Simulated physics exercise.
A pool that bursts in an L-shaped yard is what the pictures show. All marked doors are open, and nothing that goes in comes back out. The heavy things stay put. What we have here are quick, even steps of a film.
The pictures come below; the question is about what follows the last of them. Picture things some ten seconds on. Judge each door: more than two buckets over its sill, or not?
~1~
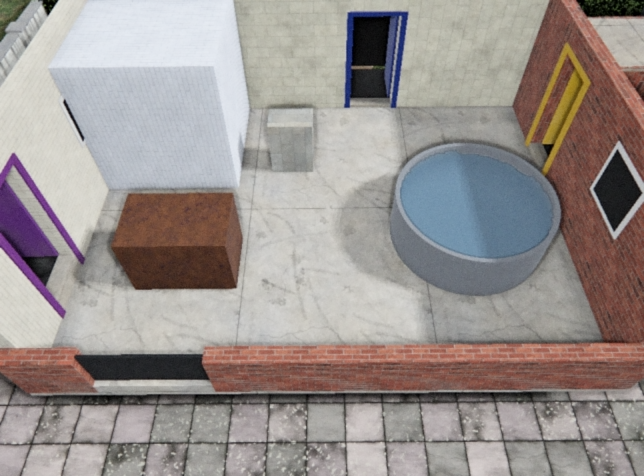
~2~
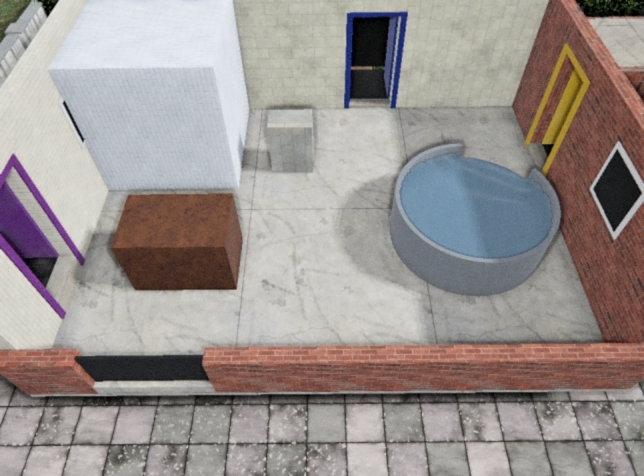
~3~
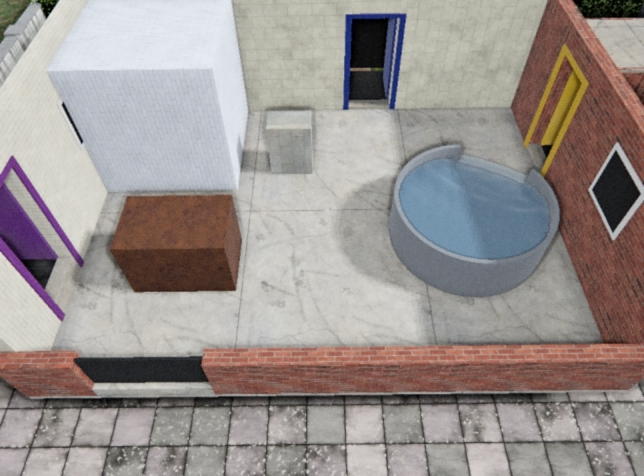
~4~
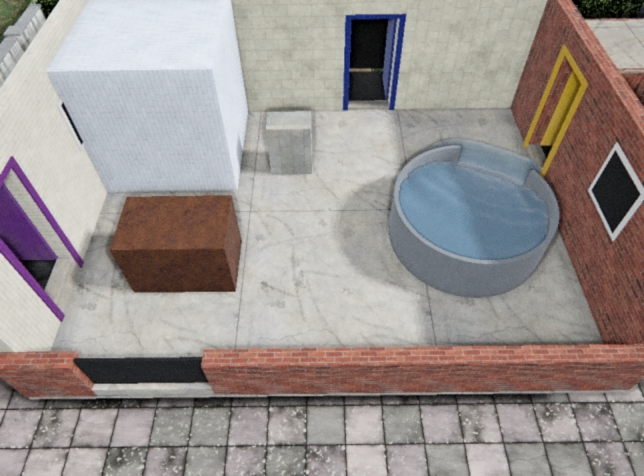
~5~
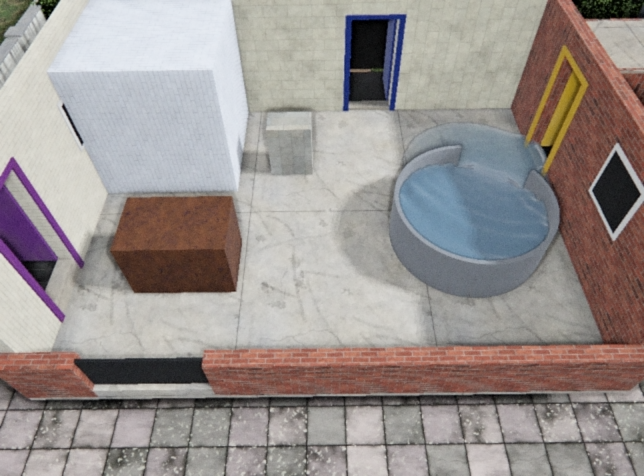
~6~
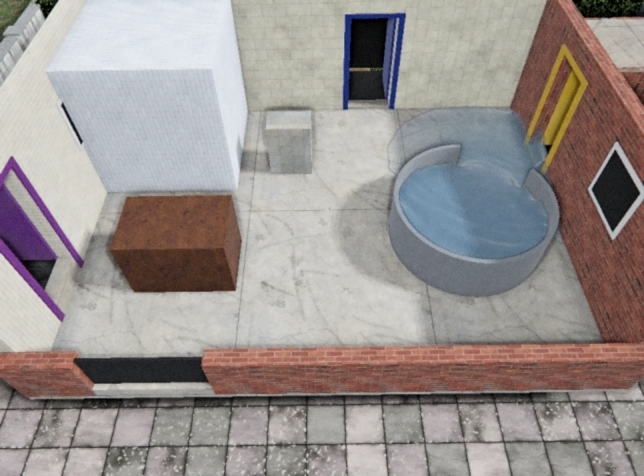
Purple door - two buckets or less; yellow door - over two buckets; blue door - over two buckets.
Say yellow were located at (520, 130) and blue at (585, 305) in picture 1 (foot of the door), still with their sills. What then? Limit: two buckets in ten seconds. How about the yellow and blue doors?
Checking each in order, the yellow door spills past the mark, and the blue door never reaches the limit.
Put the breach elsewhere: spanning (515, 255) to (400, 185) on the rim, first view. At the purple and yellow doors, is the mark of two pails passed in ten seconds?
In brief, the purple door exceeds the mark and the yellow door remains below.
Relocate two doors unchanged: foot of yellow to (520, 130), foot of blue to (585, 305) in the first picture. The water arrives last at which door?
It's the purple one.
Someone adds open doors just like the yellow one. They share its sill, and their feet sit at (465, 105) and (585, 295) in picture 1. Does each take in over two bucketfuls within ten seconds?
Exceeds it; stays within it.
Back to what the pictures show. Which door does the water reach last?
That is the purple door.
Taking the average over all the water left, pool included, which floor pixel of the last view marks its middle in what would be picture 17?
Centre of mass: Roughly (463, 187).
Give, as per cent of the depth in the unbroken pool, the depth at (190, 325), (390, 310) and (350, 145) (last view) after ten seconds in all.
Approx. values, in order: 4 %, 8 %, 14 %.
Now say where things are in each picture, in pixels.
The first frame shows still water in the pool at (475, 200).
In the second frame, water pours out on the pool's far side and has run to a hidden place.
In the third frame, the front is at a hidden place, out from the gap on the pool's far side.
In the fourth frame, the front is at (439, 144), out from the gap on the pool's far side.
In the fifth frame, water pours out on the pool's far side and has run to (449, 126).
In the sixth frame, the front is at (512, 113), out from the gap on the pool's far side.
A moment on, water covers 20 % of the floor; the purple door not reached, the yellow door far over two buckets in, the blue door wet at the sill, nothing in.
Next, water covers 25 % of the floor; the purple door not reached, the yellow door far over two buckets in, the blue door under two buckets in.
Then, water covers 50 % of the floor; the purple door not reached, the yellow door far over two buckets in, the blue door under two buckets in.
Later, water covers 80 % of the floor; the purple door not reached, the yellow door far over two buckets in, the blue door over two buckets in.
In the end, water covers 100 % of the floor; the purple door wet at the sill, nothing in, the yellow door far over two buckets in, the blue door over two buckets in.
